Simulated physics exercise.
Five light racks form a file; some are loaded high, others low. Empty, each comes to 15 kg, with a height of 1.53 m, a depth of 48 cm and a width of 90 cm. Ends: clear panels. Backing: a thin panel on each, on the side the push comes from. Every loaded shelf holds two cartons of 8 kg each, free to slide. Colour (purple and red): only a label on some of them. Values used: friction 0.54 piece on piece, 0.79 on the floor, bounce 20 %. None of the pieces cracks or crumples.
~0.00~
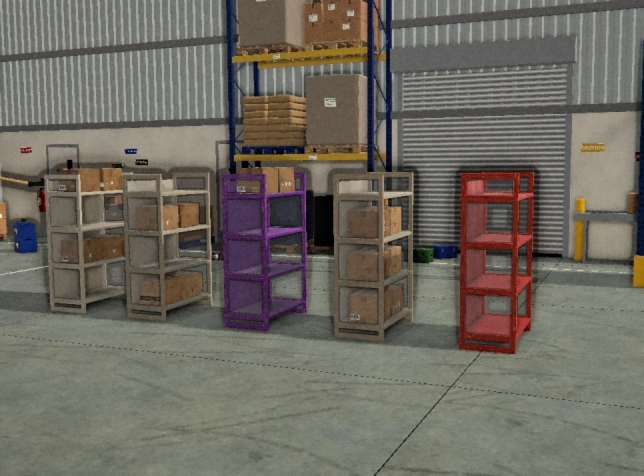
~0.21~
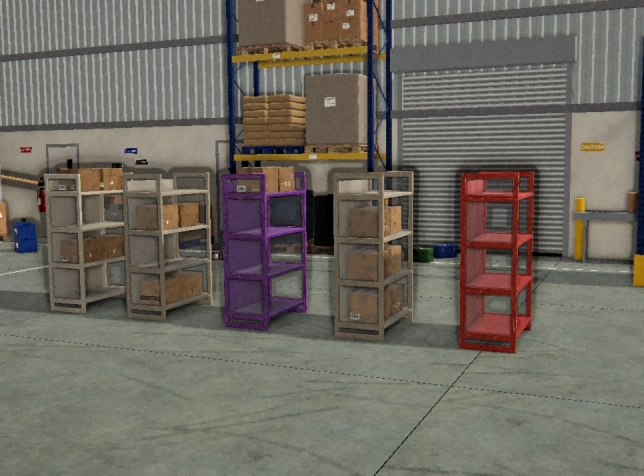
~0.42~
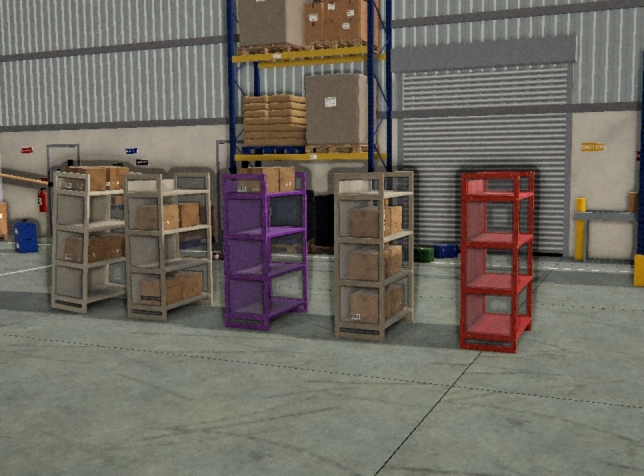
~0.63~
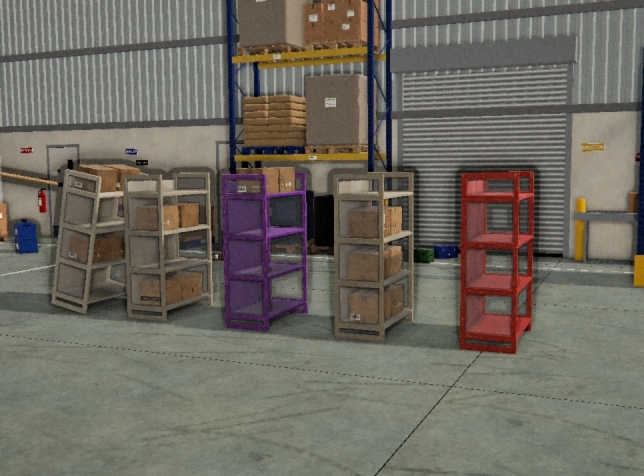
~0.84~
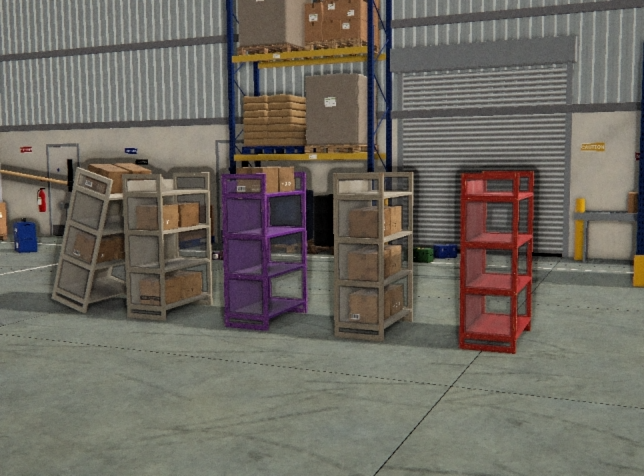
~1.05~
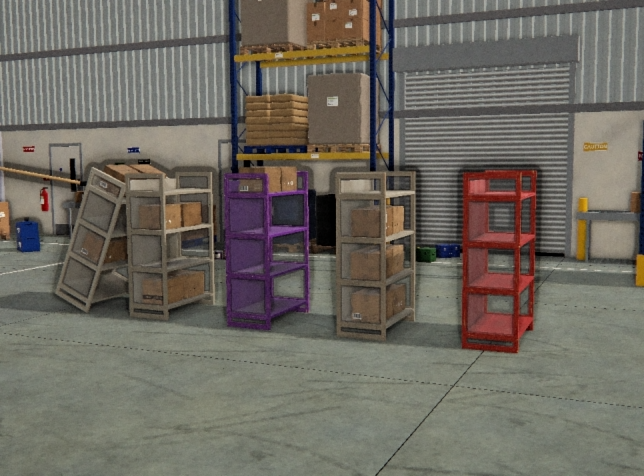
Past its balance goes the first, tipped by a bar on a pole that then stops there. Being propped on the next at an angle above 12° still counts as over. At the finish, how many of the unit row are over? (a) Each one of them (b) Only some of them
Option b: Only some of them.
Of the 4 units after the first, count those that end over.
Count: 0.
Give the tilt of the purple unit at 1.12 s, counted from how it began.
Roughly 0°.
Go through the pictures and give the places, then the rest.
In the first picture (we follow the side turned to the camera), pole end (29, 184) 17 cm from the first unit; purple unit (244, 253); red unit (488, 264); no other piece has moved.
In the second picture, pole end (39, 184) 27 mm from the first unit; red unit (488, 263).
In the third picture, pole end (49, 184) pushing; red unit (489, 263); no other piece has moved.
In the fourth picture, pole end (59, 185) pushing; red unit (489, 264); no other piece has moved.
In the fifth picture, pole end (69, 184) pushing; red unit (488, 263); no other piece has moved.
In the sixth picture, pole end (81, 184) pushing; purple unit (247, 252); red unit (491, 263); no other piece has moved.
Around 1.12 s, 0 cartons spilt or dropped; none of the 4 other units over.
Finally (2.3 s), 0 cartons spilt or dropped; none of the 4 other units over; red unit unmoved; purple unit unmoved. Four left standing. Seen by the last camera, middles, red unit near (500, 256), purple unit near (269, 246).
